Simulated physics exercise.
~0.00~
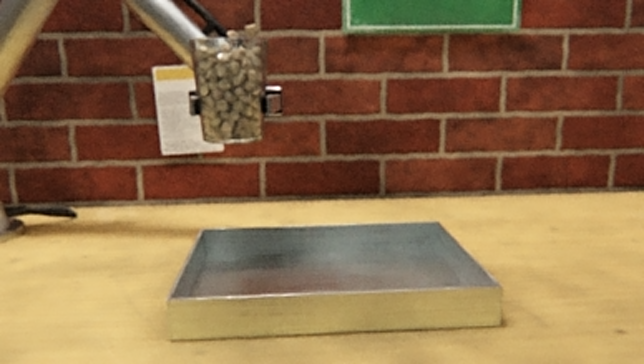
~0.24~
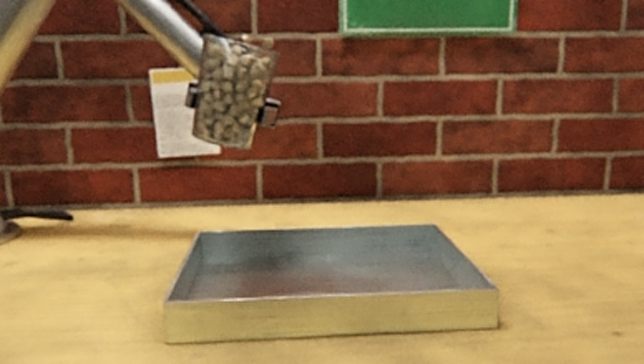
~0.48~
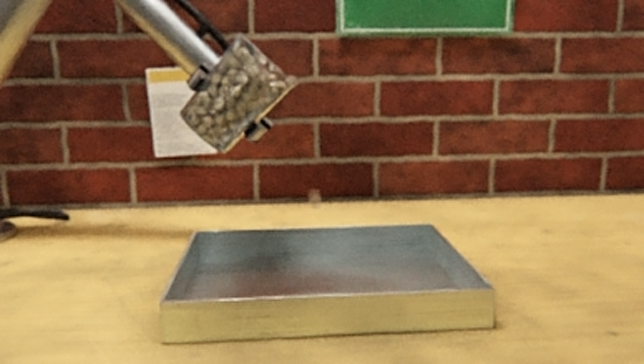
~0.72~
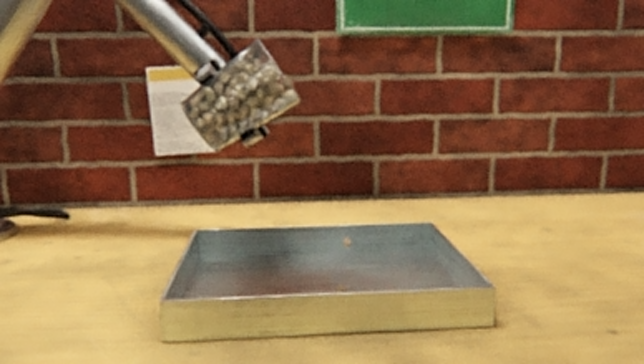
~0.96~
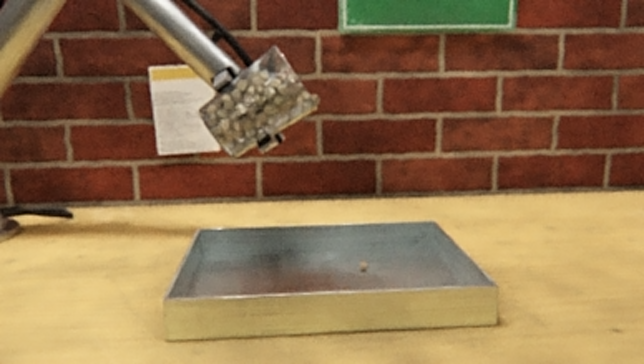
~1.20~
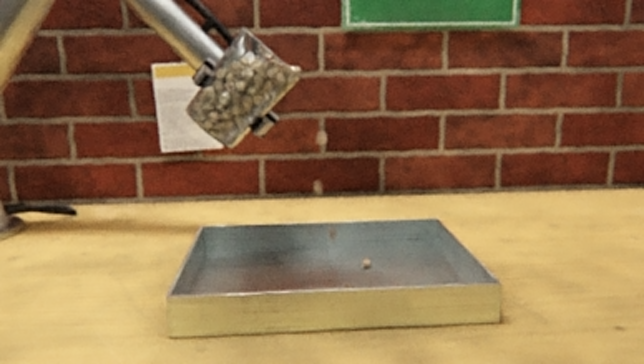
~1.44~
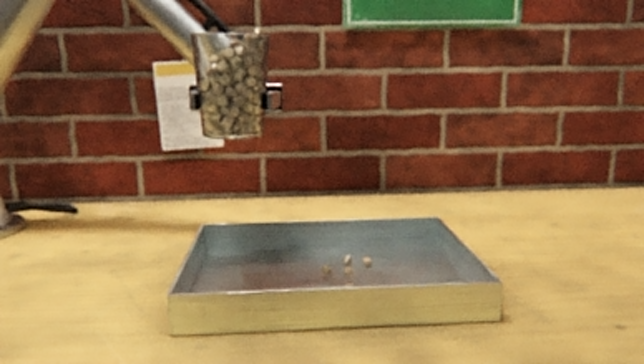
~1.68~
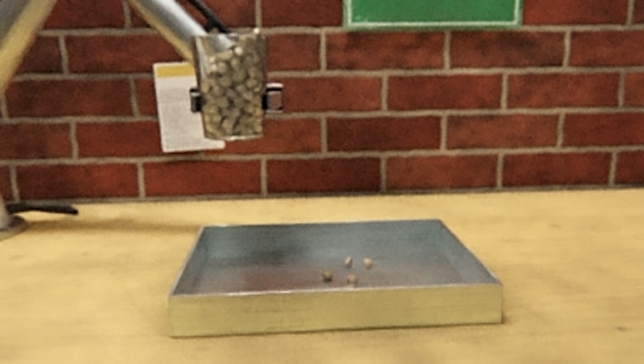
On a tabletop before a brick wall, a robotic arm tips a cup of pebbles, drops a few into a tray, then rights it.
